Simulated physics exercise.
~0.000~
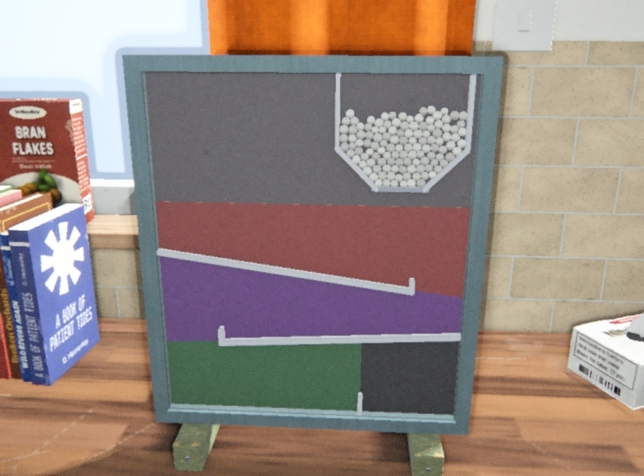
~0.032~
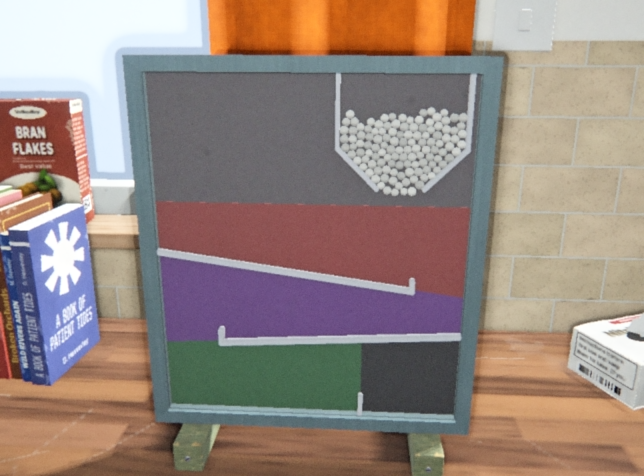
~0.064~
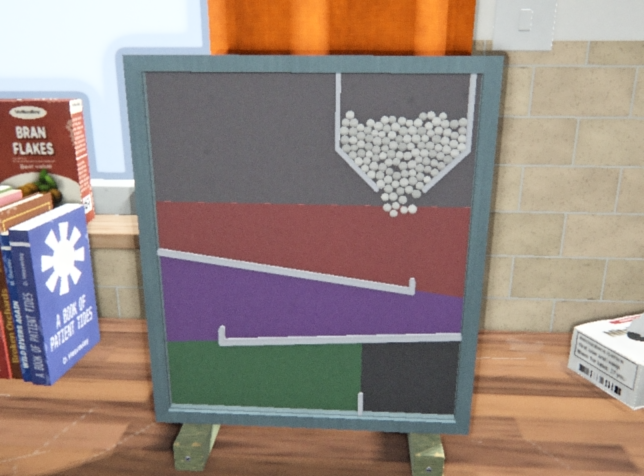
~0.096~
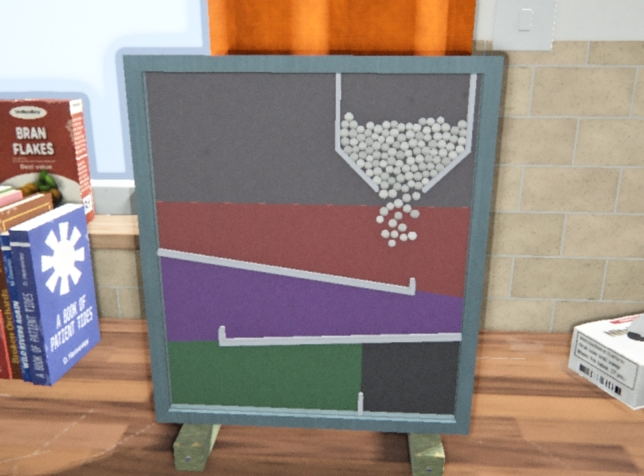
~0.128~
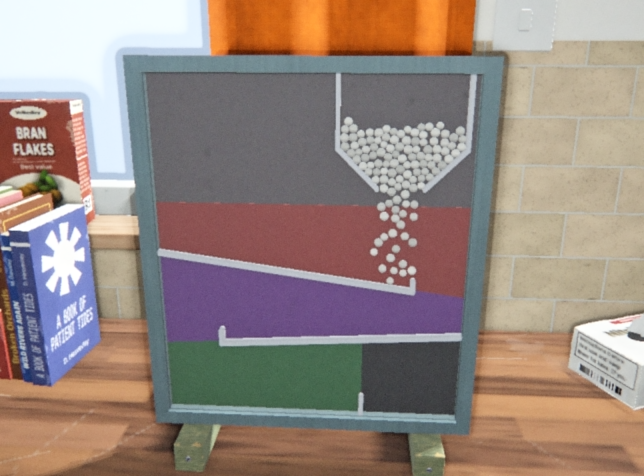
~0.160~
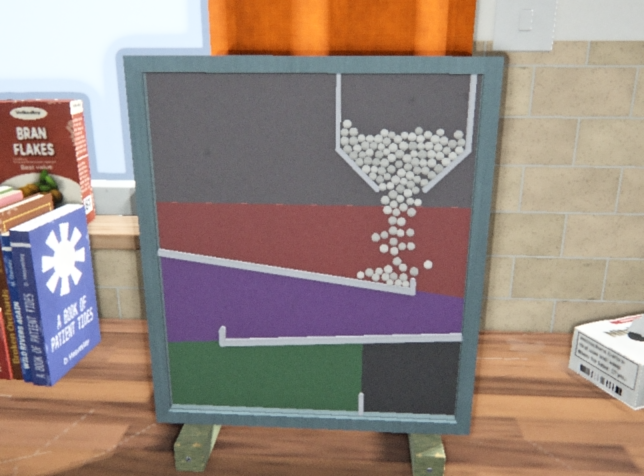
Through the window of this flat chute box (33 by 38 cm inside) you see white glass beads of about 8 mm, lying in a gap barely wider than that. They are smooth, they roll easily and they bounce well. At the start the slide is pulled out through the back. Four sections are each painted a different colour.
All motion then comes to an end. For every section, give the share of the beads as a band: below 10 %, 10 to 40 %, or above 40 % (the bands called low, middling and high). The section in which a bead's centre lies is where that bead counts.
Red section: Above 40 %; purple section: Above 40 %; green section: Below 10 %; black section: Below 10 %.
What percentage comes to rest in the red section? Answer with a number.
It comes to around 55 per cent of the load.
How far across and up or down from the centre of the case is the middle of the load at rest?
The middle sits around 4 cm right of it and 4 cm below it.
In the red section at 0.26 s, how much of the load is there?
About 50 percent.
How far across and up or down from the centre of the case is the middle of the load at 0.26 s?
9 cm right, 4 cm above.
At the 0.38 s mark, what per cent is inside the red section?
I'd say some 60 in a hundred.
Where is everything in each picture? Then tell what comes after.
In the first frame, about 120 beads; beads centred (399, 148); red (326, 241), purple (289, 305), green (266, 374), black (409, 376); slide (373, 189) to (427, 190).
In the second frame, beads centred (399, 150); 4 out, bottom bead (395, 192).
In the third frame, beads centred (400, 155); 11 out, bottom bead (394, 213).
In the fourth frame, beads centred (399, 164); 18 out, bottom bead (392, 243).
In the fifth frame, beads centred (400, 170); 27 out, bottom bead (390, 281).
In the sixth frame, beads centred (400, 189); 39 out, bottom bead (406, 284); wall ends (413, 282), (222, 330), (361, 397), (339, 71) to (377, 189), (425, 190) to (474, 71).
After 0.26 s, the beads' middle is 9 cm right of and 4 cm above the centre; red 50 %, purple 5 %.
After 0.38 s, the beads' middle is 8 cm right of and level with the centre; red 60 %, purple 20 %.
After 0.61 s, the beads' middle is 6 cm right of and 4 cm below the centre; red 60 %, purple 40 %.
All still by 1.6 s, red 55 %, purple 45 %, green 0 %, black 0 %.
